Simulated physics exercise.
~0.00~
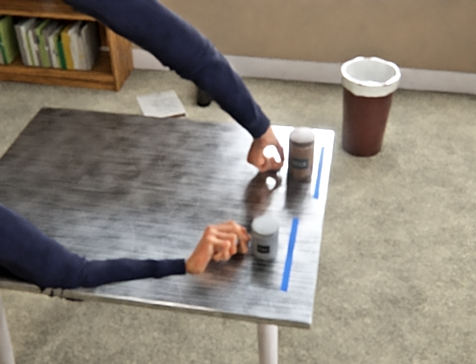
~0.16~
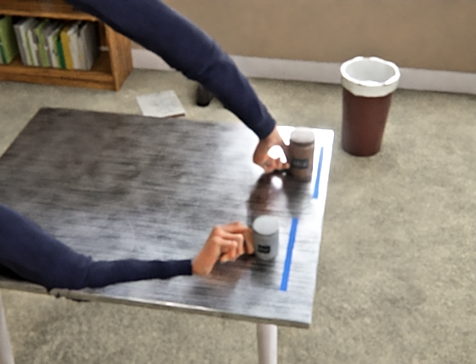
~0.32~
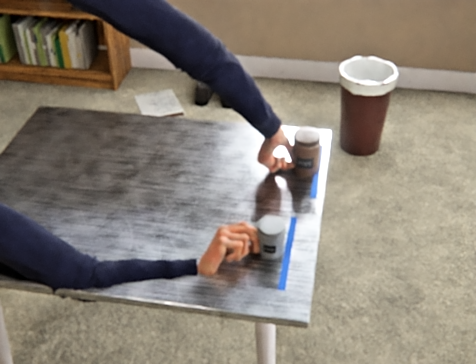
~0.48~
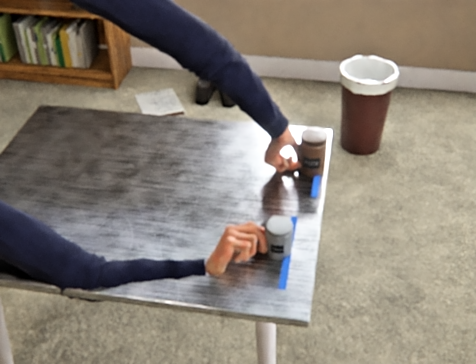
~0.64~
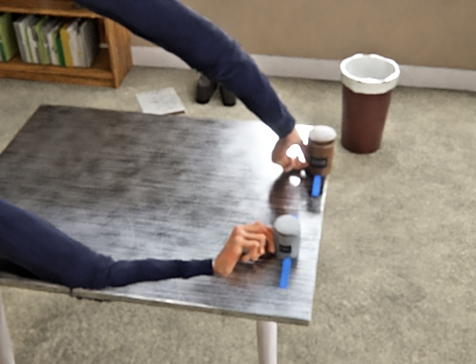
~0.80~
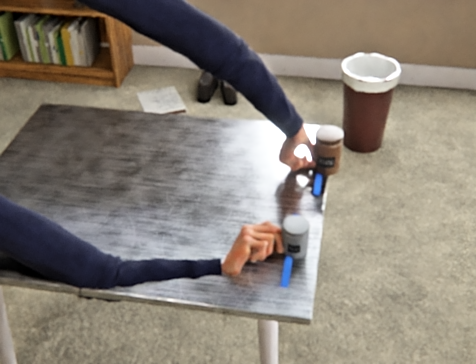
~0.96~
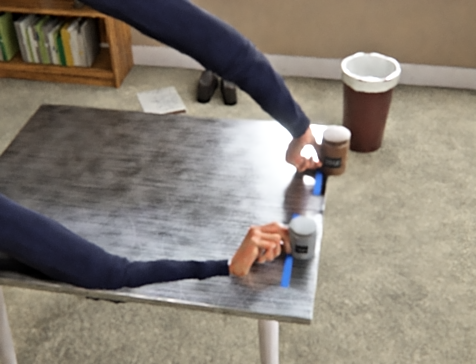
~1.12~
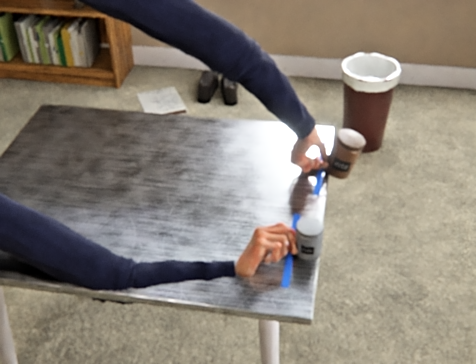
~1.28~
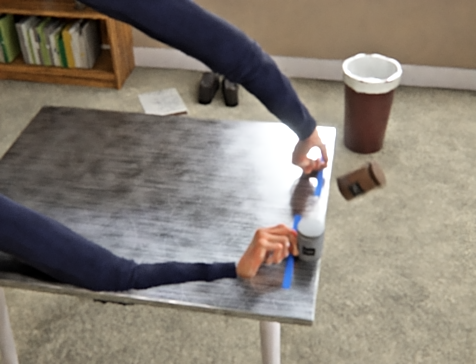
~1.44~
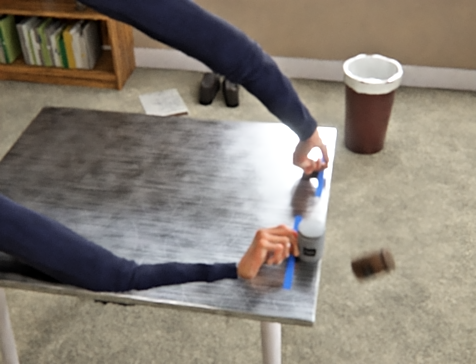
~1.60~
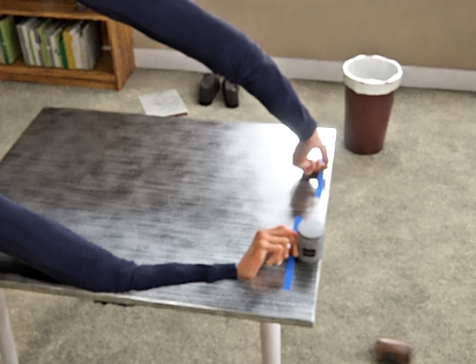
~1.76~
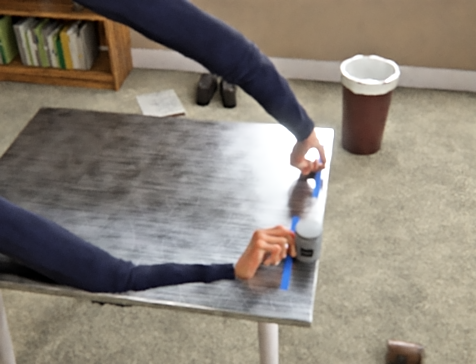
Two hands nudging brown and grey jars rightward across a table, the brown one tipping off onto the carpet, the grey staying.
